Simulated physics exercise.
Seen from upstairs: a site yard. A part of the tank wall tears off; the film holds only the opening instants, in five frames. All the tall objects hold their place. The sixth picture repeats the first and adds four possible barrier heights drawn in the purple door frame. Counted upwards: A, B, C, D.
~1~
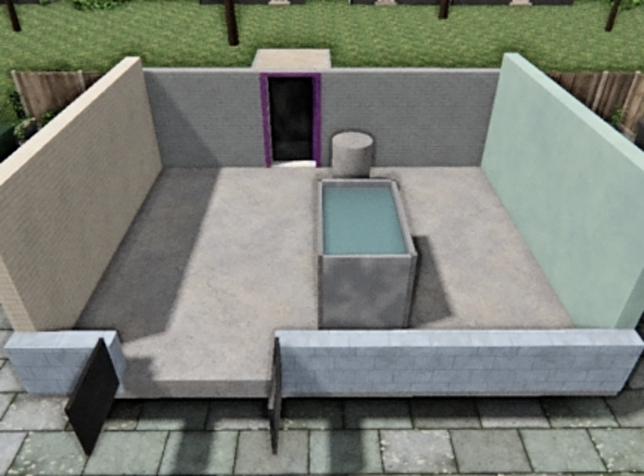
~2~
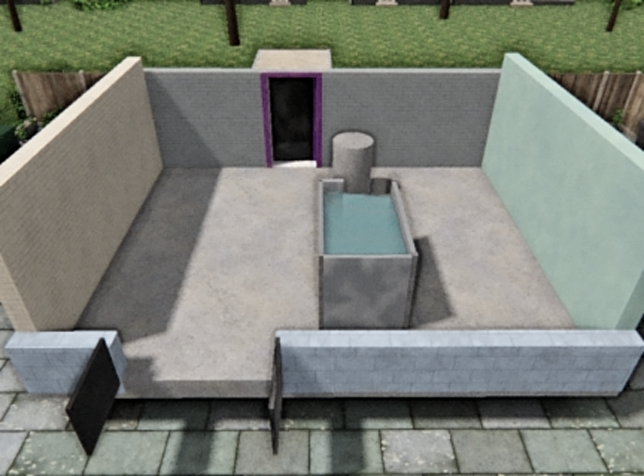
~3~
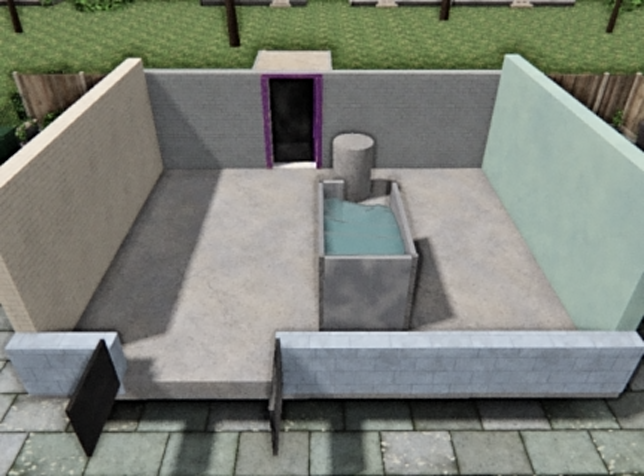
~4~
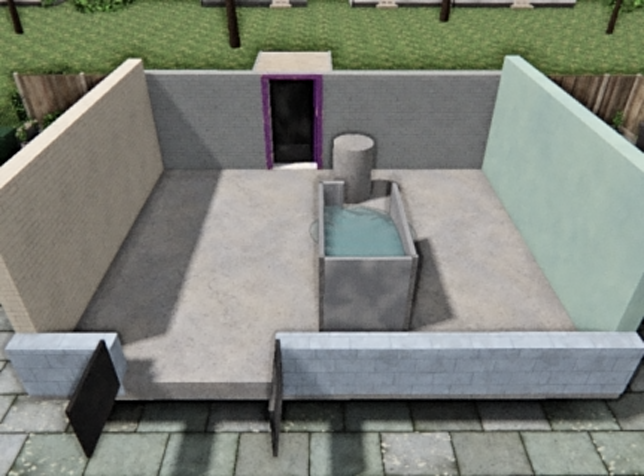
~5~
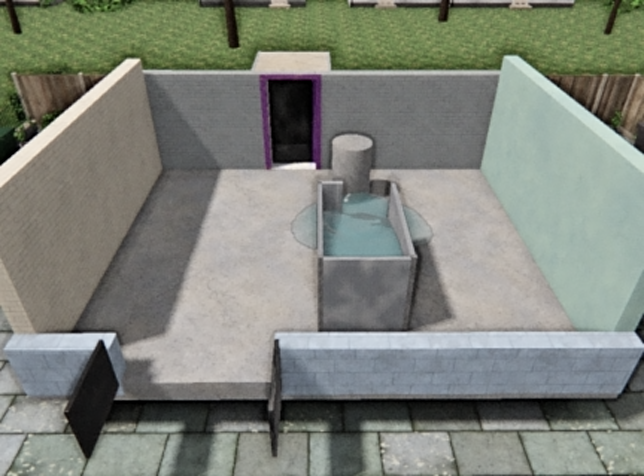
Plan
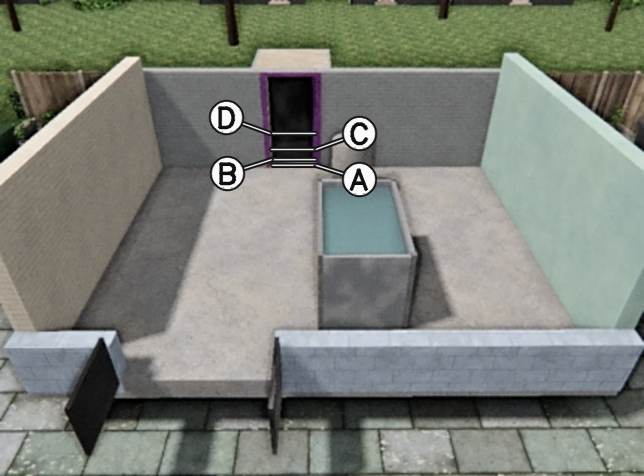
Water in a raised grey tank sank lower from its brim after a gap appeared at the back, then spread out in a thin, clear sheet over the yard floor on both sides.
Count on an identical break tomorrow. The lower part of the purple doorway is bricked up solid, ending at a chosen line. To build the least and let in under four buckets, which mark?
B is the one.
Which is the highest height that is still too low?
That is height A.
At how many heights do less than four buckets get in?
Three of the four.
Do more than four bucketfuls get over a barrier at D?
No, that is safe.
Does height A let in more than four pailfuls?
Yes, it does.
On the marked copy, A at (293, 165); B at (293, 159); C at (293, 149); D at (292, 133); from the bottom up A, B, C, D.
Choosing A, about 11 bucketfuls get in.
Choosing B, a bucket or two gets in.
Choosing C, nothing gets over.
Choosing D, nothing gets over.
